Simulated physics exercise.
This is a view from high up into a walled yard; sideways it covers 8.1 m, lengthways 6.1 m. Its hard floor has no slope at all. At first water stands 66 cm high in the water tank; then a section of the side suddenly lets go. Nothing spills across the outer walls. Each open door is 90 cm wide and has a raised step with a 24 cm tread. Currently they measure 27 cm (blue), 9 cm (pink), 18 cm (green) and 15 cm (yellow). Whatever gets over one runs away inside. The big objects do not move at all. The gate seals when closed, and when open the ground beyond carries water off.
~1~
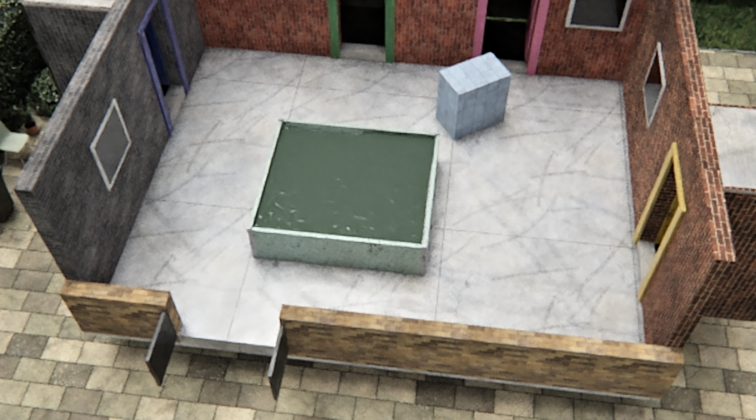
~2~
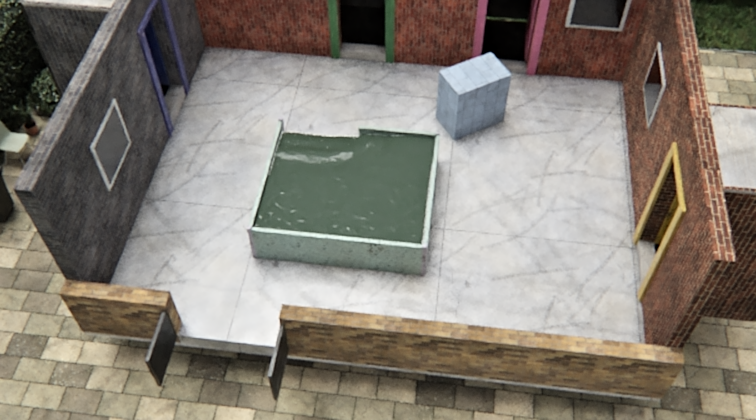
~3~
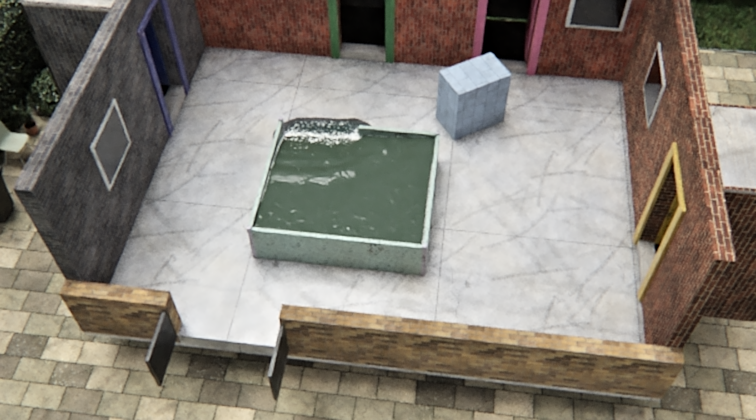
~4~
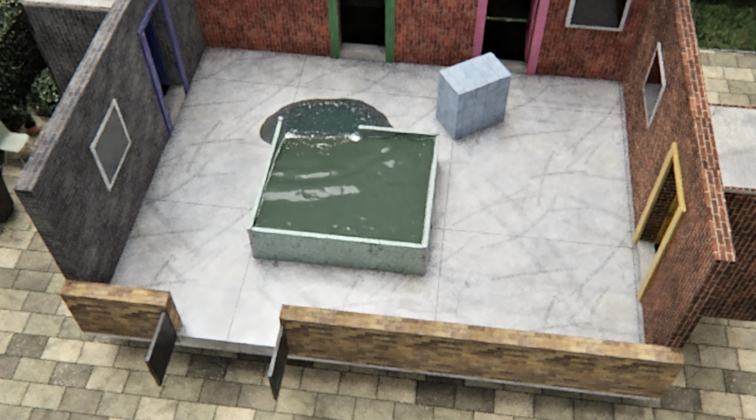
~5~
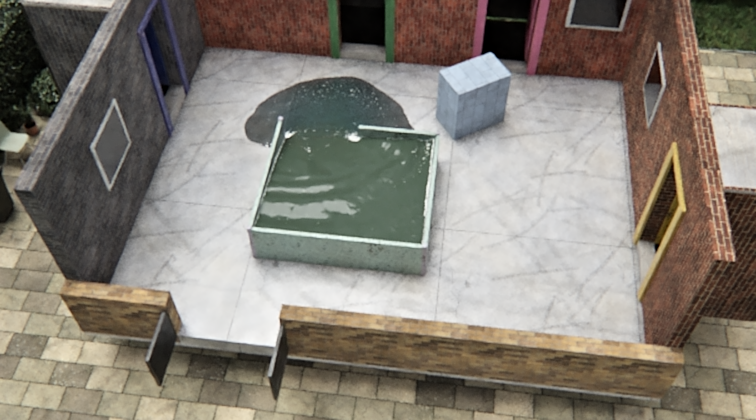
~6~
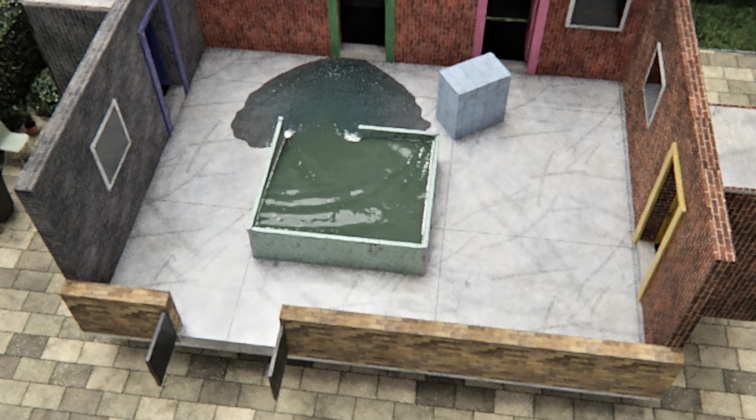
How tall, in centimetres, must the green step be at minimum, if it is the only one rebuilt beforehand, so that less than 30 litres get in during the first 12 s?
It needs to be at least 30 cm tall.
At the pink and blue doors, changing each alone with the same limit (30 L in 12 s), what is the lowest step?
About 8.0 cm at pink and about 10.5 cm at blue.
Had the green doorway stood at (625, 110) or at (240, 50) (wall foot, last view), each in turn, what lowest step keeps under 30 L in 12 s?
Roughly 14.5 cm for the first and 27 cm for the second.
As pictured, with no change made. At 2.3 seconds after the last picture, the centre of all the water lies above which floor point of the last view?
(331, 150) or so.
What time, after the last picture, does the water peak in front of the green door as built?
1.4 s.
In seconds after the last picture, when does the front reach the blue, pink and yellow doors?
Times: Blue 1.4 seconds, pink 1.1 seconds, yellow 4.5 seconds.
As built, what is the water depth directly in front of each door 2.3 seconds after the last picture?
Door by door in centimetres - blue 14, pink 7, green 30, yellow 0.
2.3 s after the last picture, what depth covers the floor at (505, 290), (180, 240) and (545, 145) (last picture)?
Taking the spots in order: About 0, 0 and 0 centimetres.
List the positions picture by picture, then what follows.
The first frame shows still water, 66 cm deep, in the water tank at (348, 182); the green door at (362, 18) is dry.
In the second frame, water pours out on the far side and has run 0.3 m, to a hidden place; about 9 cm deep outside, 66 cm at the back.
In the third frame, water pours out on the far side and has run 0.8 m, to (342, 122); about 11 cm deep outside, 66 cm at the back.
In the fourth frame, water pours out on the far side and has run 1.3 m, to (331, 102); about 9 cm deep outside, 66 cm at the back.
In the fifth frame, water pours out on the far side and has run 1.9 m, to (339, 80); about 6 cm deep outside, 66 cm at the back.
In the sixth frame, the front is at (338, 58), 2.5 m from the gap on the far side; 5.6 m2 of floor is wet, 64 cm left at the back; the green door at (362, 18), 2.5 m from the gap, is still 0.1 m from the nearest water.
Then, 0.7 s after the last picture water covers 20 % of the floor, deepest (38 cm) near (310, 143); 34 cm at the green door, 37 litres in over its 18 cm step.
Then, 2.3 s after the last picture water covers 35 % of the floor, deepest (38 cm) near (204, 51); 30 cm at the green door, 169 litres in over its 18 cm step.
Then, 11.3 s after the last picture water covers 95 % of the floor, deepest (12 cm) near (360, 341); 9 cm at the green door, 217 litres in over its 18 cm step.
At the green door as built, the water peaked near 36 cm, 1.3 s after the last picture.
With a step of 24.5 cm, 86 litres would have come in within the 12 s; with 33 cm, 12 litres. So under 30 litres takes about 30 cm.
